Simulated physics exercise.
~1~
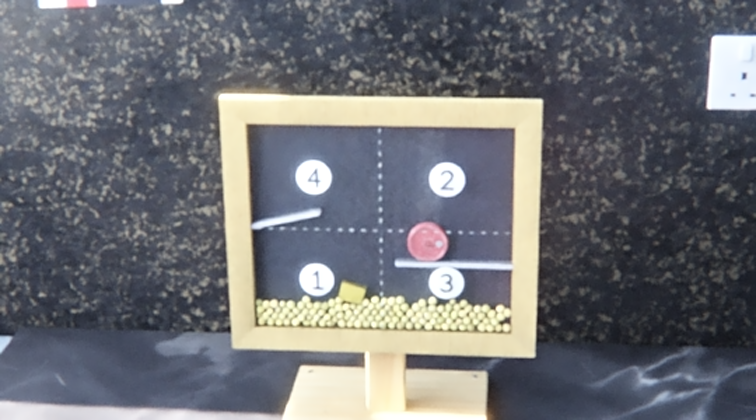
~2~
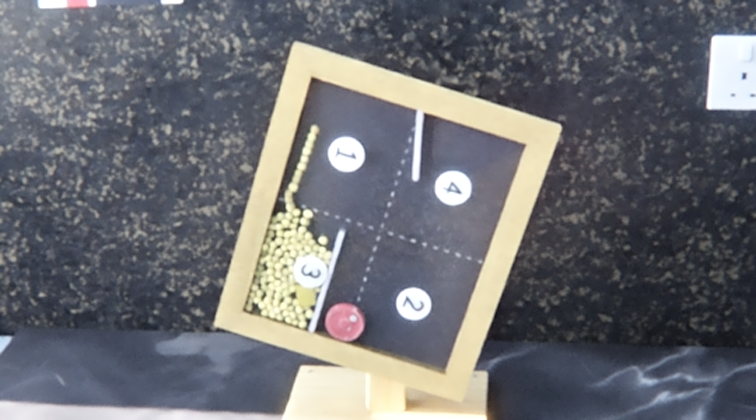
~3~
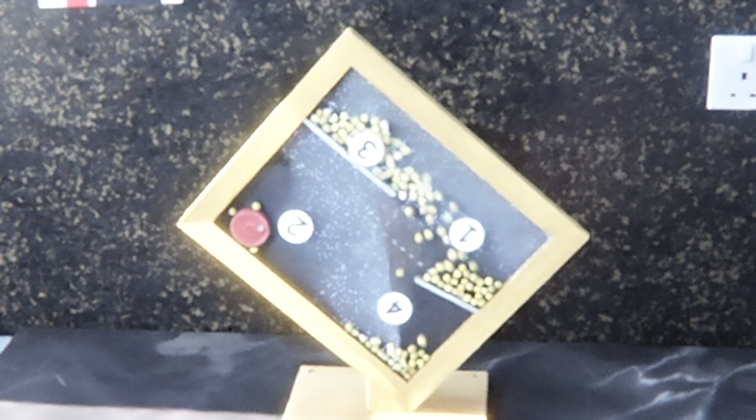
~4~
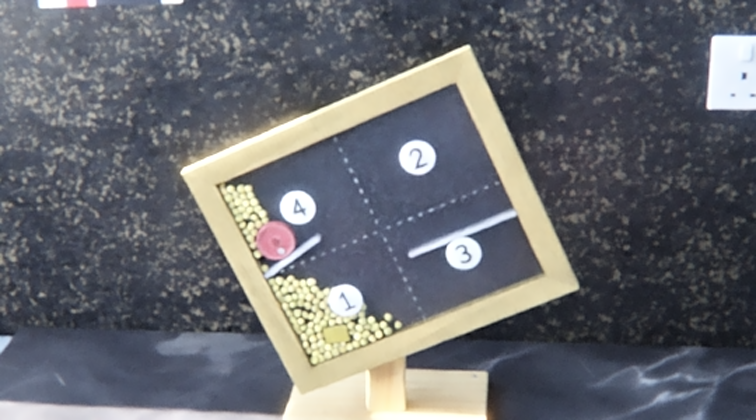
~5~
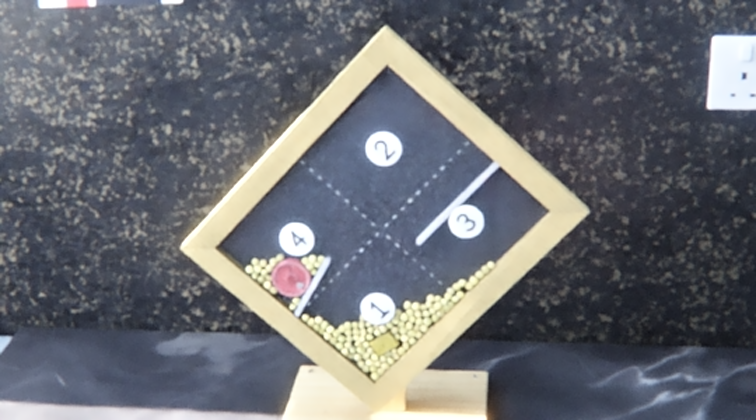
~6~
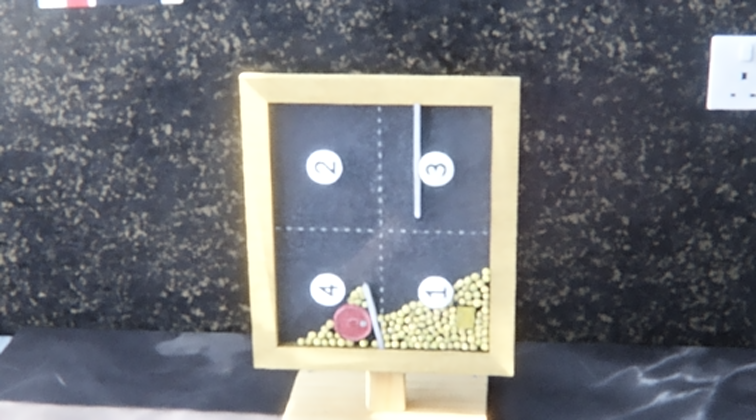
A wooden-framed box of small yellowish beans spun clockwise all the way round on its stand, tumbling the beans, a red disc and a yellow block, then swung back a quarter turn, leaving the disc in quarter four and the block in quarter one.
